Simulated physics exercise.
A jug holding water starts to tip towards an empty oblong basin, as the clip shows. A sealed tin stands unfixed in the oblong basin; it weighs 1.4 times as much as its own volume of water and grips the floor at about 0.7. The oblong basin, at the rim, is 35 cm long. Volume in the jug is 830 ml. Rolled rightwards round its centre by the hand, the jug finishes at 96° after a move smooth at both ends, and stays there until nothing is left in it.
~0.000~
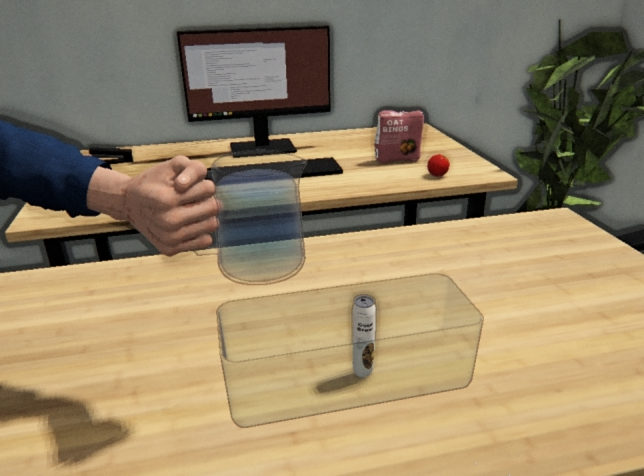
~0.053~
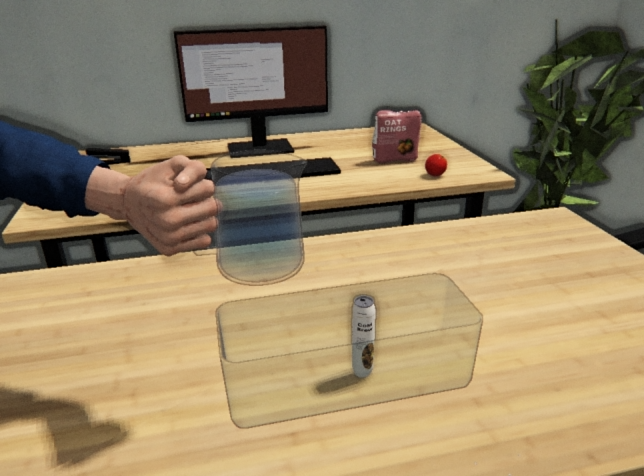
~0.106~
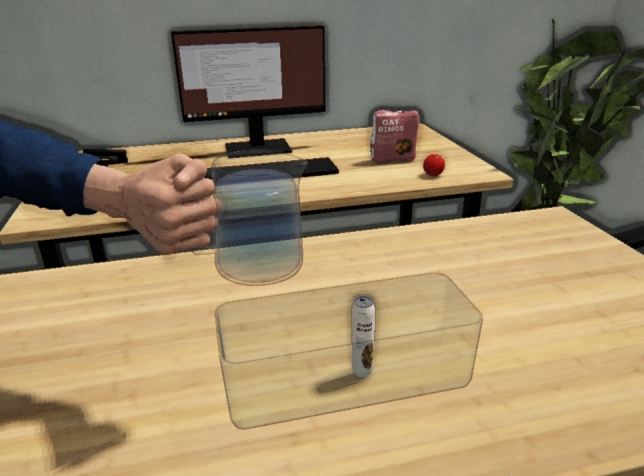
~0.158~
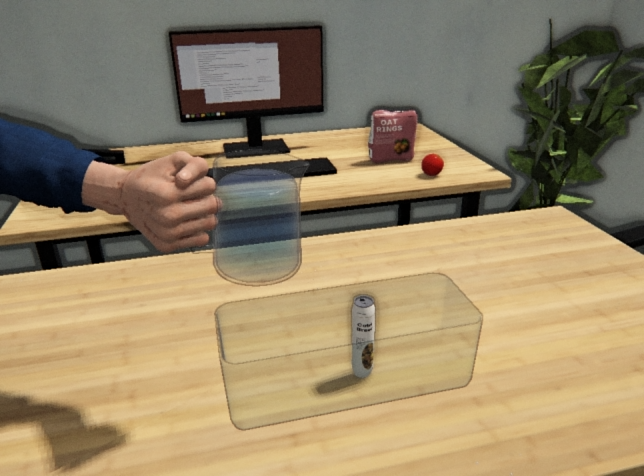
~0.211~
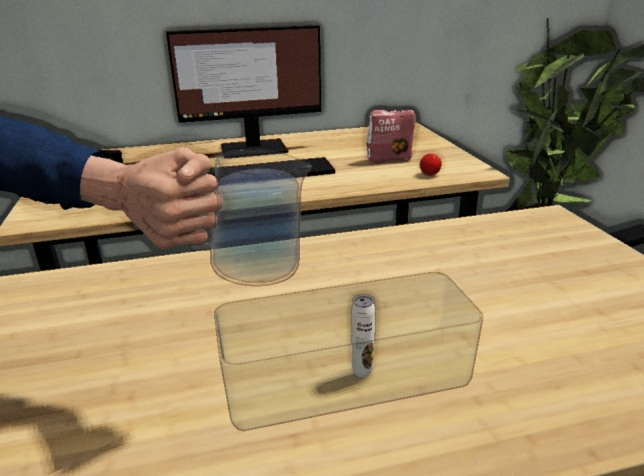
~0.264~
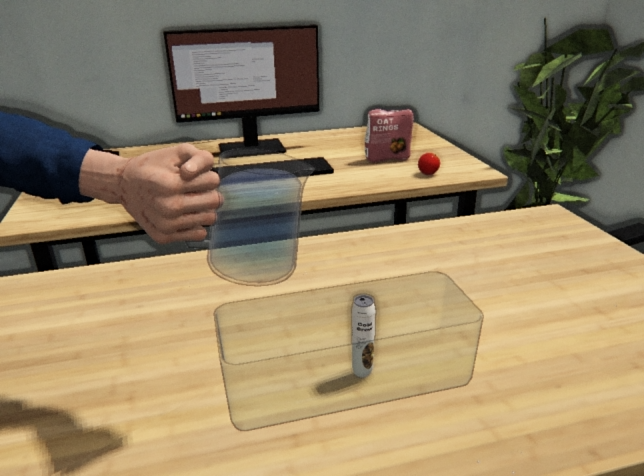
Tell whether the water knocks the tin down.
It ends up erect.
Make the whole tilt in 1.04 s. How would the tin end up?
Well, the tin simply holds firm.
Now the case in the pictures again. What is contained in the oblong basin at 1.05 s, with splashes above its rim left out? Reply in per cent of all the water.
Looks like about 24 % of the whole amount.
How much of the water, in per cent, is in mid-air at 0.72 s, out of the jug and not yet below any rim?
Around 7 in a hundred.
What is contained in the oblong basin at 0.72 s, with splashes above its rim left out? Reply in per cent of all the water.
Near 0 in a hundred.
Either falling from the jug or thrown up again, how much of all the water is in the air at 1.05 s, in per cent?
Estimate: About 22 in a hundred.
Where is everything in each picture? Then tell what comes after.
The first frame shows tilt 0°; pouring edge (306, 160); surface from (216, 185) to (294, 178); the oblong basin's rim runs from (219, 333) to (465, 297); the tin's top is at (364, 305).
The second frame shows tilt 0°; pouring edge (306, 160); surface from (215, 185) to (294, 177).
The third frame shows tilt 2°; pouring edge (307, 161); surface from (215, 184) to (295, 178).
The fourth frame shows tilt 4°; pouring edge (309, 162); surface from (216, 185) to (296, 177).
The fifth frame shows tilt 6°; pouring edge (311, 164); surface from (216, 186) to (298, 177).
The sixth frame shows tilt 10°; pouring edge (314, 167); surface from (217, 187) to (300, 177).
After 0.72 s the tilt is 57° and 93 per cent is still to pour; the tin stands where it began.
After 1.05 s the tilt is 89° and 54 per cent is still to pour; the tin stands where it began.
After 1.40 s the tilt is 96° and 17 per cent is still to pour; the tin stands where it began.
After 1.78 s the tilt is 96° and 5 per cent is still to pour; the tin stands where it began.
In the end the tin stands where it began.
